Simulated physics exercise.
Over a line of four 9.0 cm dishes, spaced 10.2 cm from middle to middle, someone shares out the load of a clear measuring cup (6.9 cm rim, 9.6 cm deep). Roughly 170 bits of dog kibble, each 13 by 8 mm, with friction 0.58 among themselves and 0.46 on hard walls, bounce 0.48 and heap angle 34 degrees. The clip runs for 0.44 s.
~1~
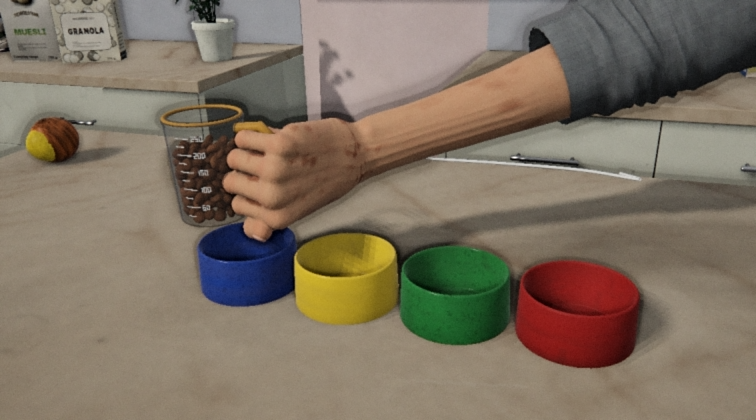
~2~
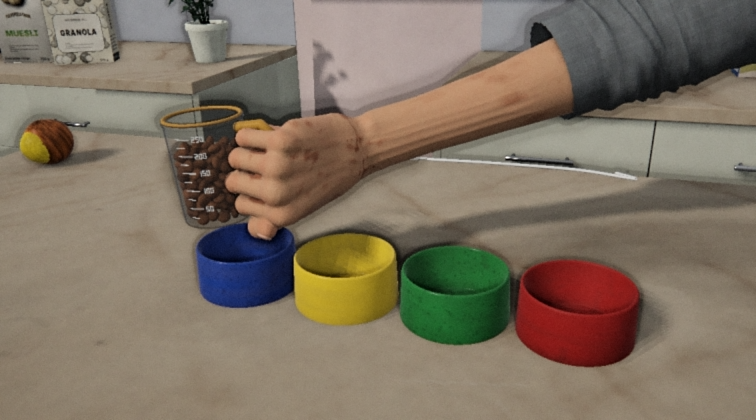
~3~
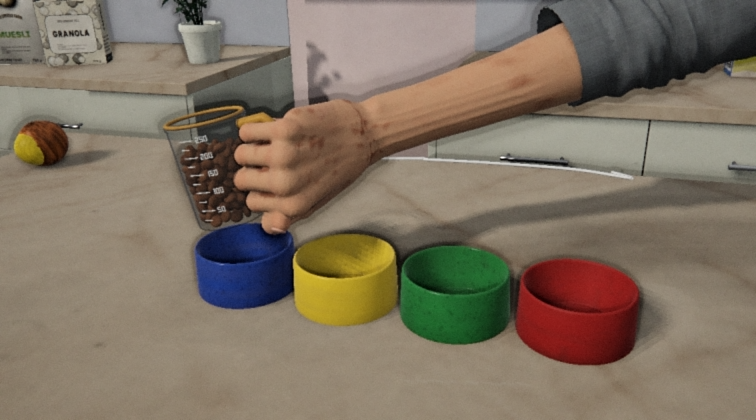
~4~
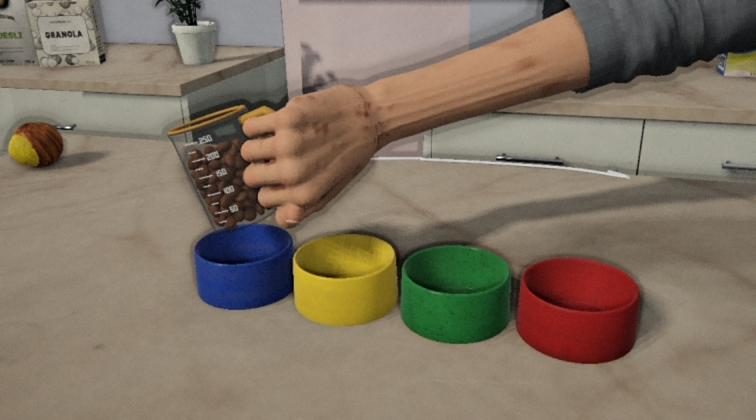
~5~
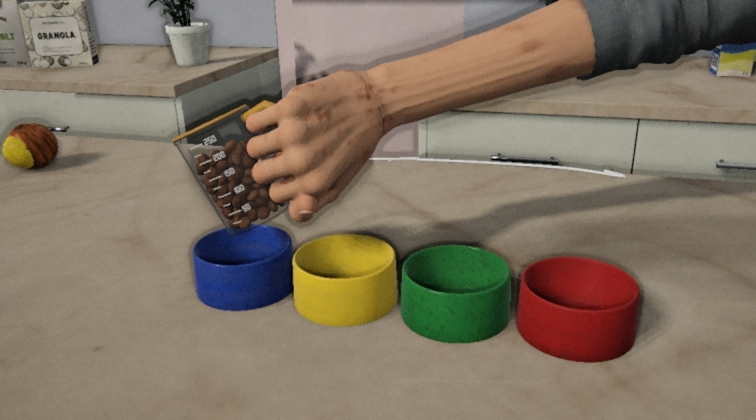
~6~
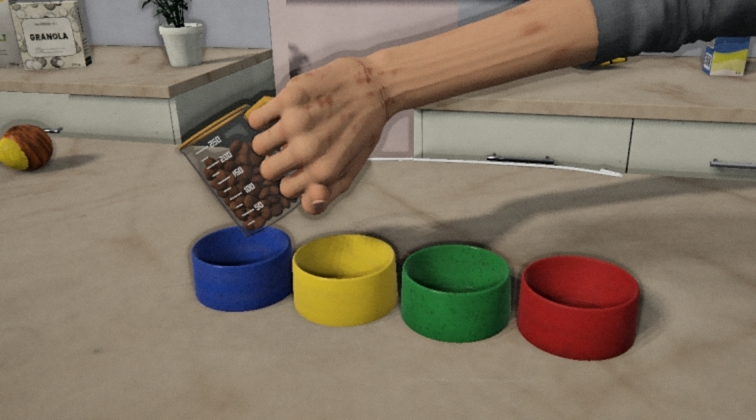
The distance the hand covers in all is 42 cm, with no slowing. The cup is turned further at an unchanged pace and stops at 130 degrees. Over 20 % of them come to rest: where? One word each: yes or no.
Red: No; blue: No; green: No; yellow: Yes; counter: No.
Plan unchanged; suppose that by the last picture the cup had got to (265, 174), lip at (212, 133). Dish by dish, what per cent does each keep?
Dish by dish: Red 70 per cent, blue 0 per cent, green 0 per cent, yellow 0 per cent.
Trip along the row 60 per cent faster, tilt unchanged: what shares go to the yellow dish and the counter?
In that case yellow 10; counter 10.
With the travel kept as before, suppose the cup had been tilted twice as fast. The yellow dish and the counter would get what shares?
Shares - yellow: 0, counter: 20.
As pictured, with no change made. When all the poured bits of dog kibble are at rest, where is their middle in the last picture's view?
Roughly pixel (348, 277).
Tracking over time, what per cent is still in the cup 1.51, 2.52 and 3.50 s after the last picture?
Series: 0 / 0 / 0 per cent.
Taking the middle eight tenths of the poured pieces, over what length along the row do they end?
I'd estimate close to 6 cm.
Then, 1.51 s after the last picture, tilt 130 degrees; cup holds 0 %, blue 5 %, yellow 95 %.
Then, 2.52 s after the last picture, tilt 130 degrees; cup holds 0 %, blue 5 %, yellow 95 %.
Then, 3.50 s after the last picture, tilt 130 degrees; cup holds 0 %, blue 5 %, yellow 95 %.
In the end, red 0 %, blue 5 %, green 0 %, yellow 95 %, counter 0 %.
